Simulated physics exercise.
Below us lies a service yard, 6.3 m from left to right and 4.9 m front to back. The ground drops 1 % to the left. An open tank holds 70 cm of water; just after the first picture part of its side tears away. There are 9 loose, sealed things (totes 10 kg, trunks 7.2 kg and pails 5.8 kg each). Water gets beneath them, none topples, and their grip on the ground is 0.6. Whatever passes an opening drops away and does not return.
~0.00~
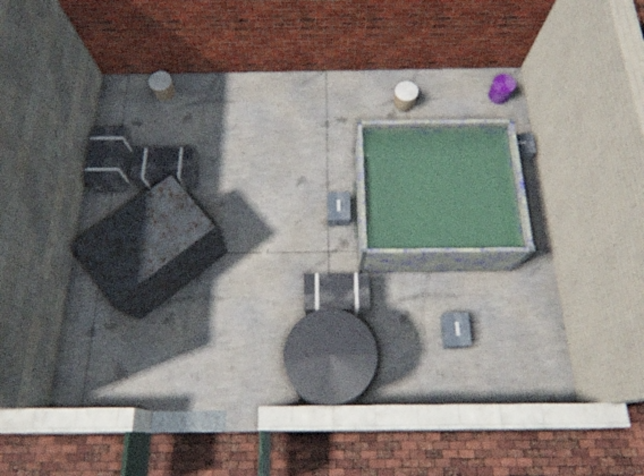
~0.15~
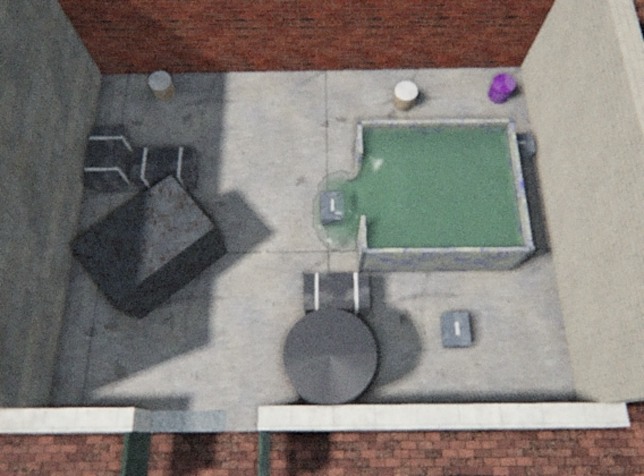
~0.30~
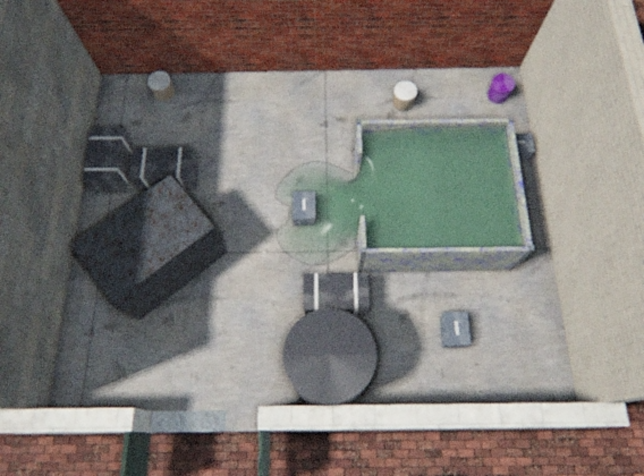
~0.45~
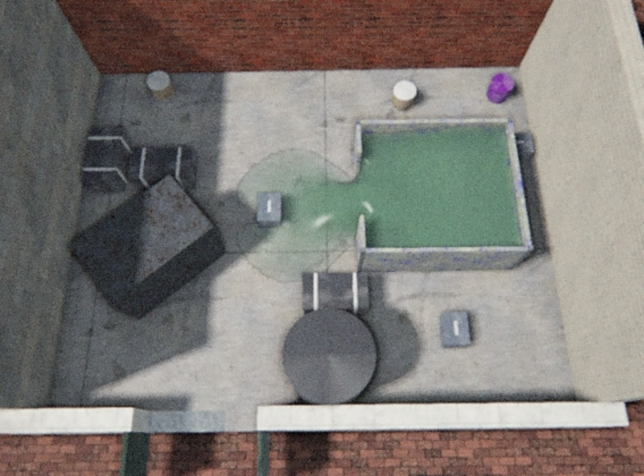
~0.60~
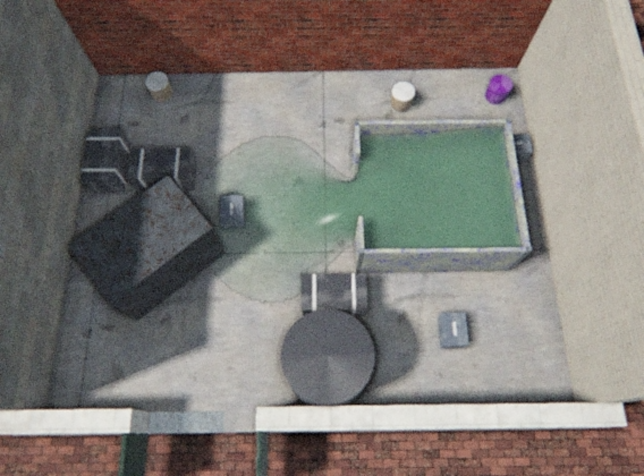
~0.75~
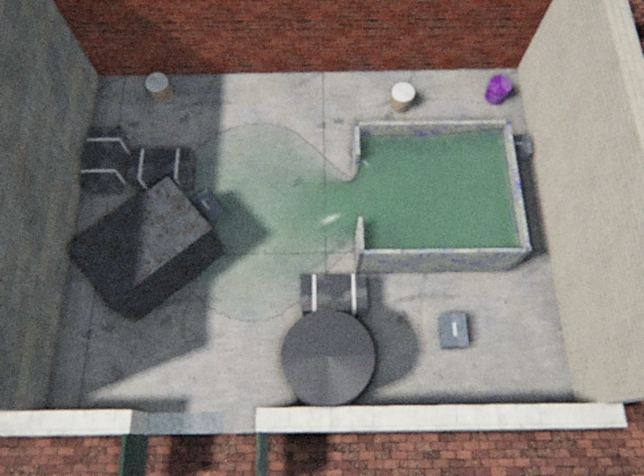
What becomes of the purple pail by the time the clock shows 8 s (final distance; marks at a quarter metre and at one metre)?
The purple pail holds its place.
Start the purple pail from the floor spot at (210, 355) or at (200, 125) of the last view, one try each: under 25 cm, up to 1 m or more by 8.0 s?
In that order: It gets carried off; it ends far away.
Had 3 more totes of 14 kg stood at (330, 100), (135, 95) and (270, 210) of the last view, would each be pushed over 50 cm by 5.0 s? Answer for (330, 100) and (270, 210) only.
In that order: Less, past it.
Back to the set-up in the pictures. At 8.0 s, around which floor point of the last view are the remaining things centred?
Near (361, 163).
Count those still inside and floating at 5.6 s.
I count 3.
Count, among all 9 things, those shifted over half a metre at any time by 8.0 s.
I count 4.
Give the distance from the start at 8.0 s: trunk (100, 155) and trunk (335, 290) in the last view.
In turn: 50 cm, 0 cm.
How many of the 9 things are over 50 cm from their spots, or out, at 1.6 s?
I count 1.
After 1.6 s the purple pail is near (501, 84), 0.0 m from its start, aground; 0 of 9 are out; 1 afloat.
After 3.6 s the purple pail is near (501, 84), 0.0 m from its start, aground; 0 of 9 are out; 3 afloat.
After 5.6 s the purple pail is near (501, 84), 0.0 m from its start, aground; 0 of 9 are out; 3 afloat.
After 8.0 s the purple pail is near (507, 80), 0.1 m from its start, afloat; 0 of 9 are out; 5 afloat.
